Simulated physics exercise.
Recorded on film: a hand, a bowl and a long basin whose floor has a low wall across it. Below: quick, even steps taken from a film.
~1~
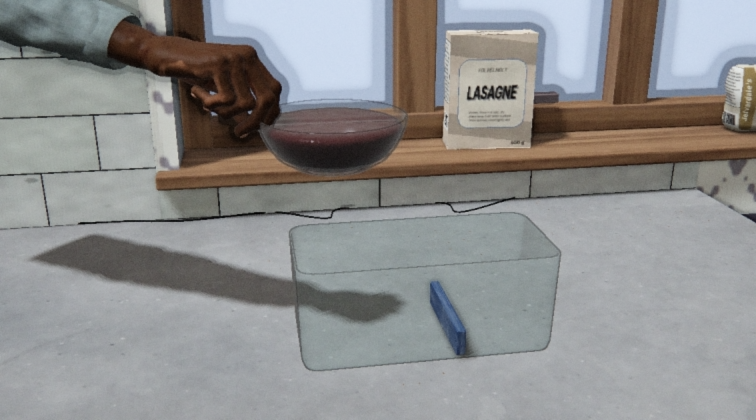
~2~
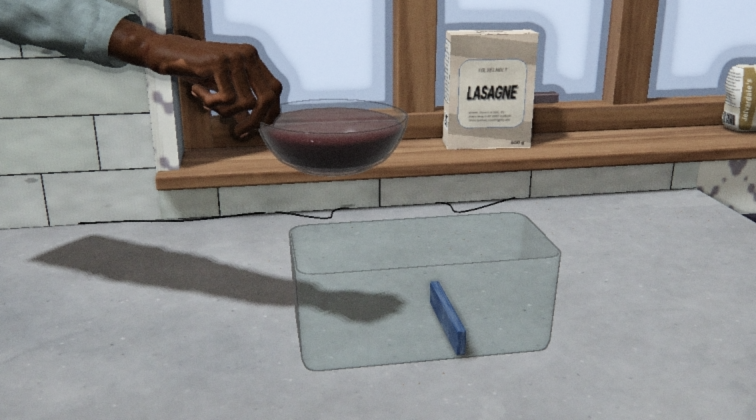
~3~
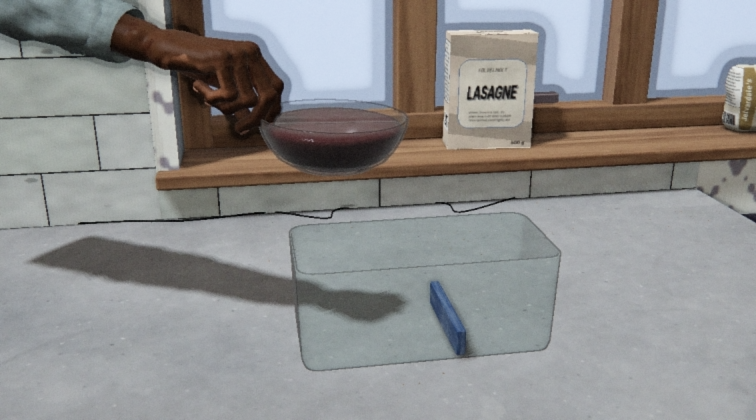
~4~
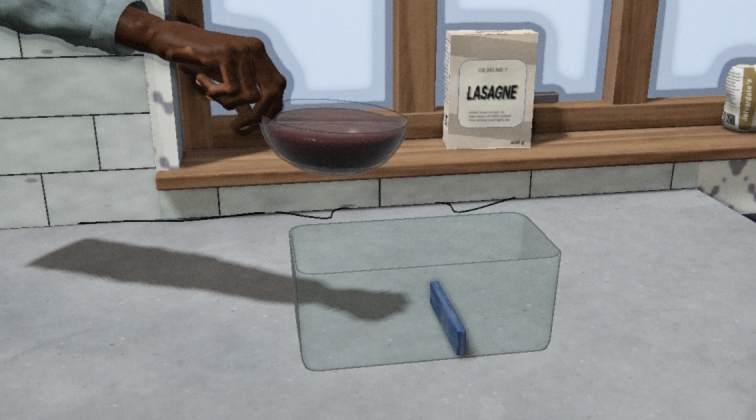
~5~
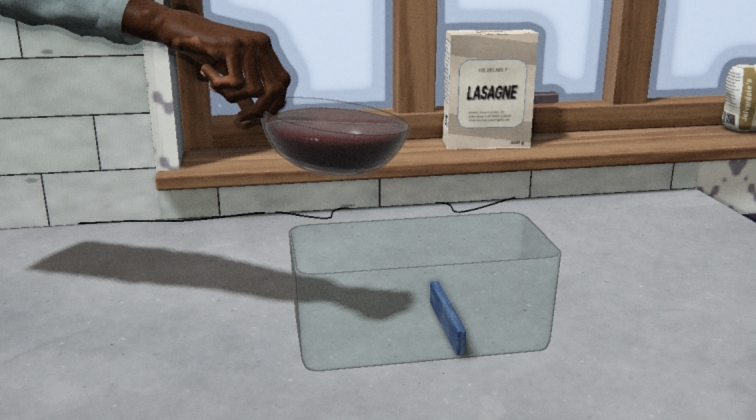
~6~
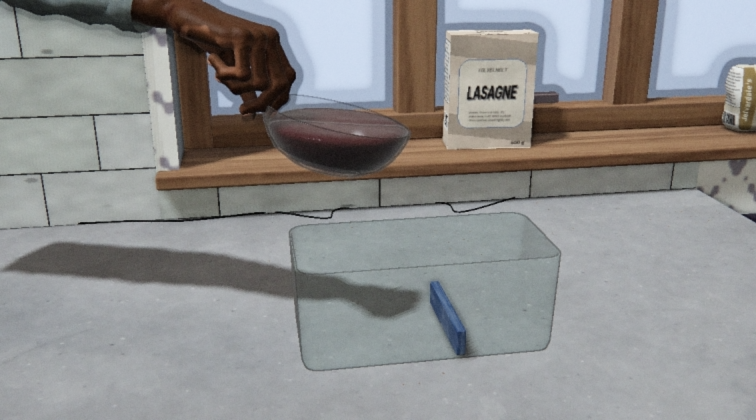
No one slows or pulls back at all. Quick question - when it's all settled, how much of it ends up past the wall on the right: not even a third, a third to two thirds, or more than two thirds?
The share right of the wall is the middle band, one third to two thirds.
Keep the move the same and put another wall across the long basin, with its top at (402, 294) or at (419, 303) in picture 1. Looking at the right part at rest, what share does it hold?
First try around 85 percent; second try around 75 percent.
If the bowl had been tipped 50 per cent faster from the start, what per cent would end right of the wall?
About 40 %.
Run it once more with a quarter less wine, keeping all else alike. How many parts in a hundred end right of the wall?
It comes to 40 per cent or so.
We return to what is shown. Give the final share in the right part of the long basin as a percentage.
That works out near 45 in every hundred.
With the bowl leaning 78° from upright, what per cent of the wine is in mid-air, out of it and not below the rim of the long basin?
Around 40 percent.
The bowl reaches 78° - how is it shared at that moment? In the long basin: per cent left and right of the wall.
The left part holds 10 percent and the right part 35 percent.
A moment on, the bowl is tipped on its side and 15 per cent is still to pour, 11 is left of the wall and 33 right of it.
Next, the bowl is tipped right over and 0 per cent is still to pour, 49 is left of the wall and 49 right of it.
Then the bowl is tipped right over and 0 per cent is still to pour, 53 is left of the wall and 46 right of it.
Later the bowl is tipped right over and 0 per cent is still to pour, 53 is left of the wall and 46 right of it.
In the end 53 per cent lies left of the wall, 46 right of it and 1 outside.
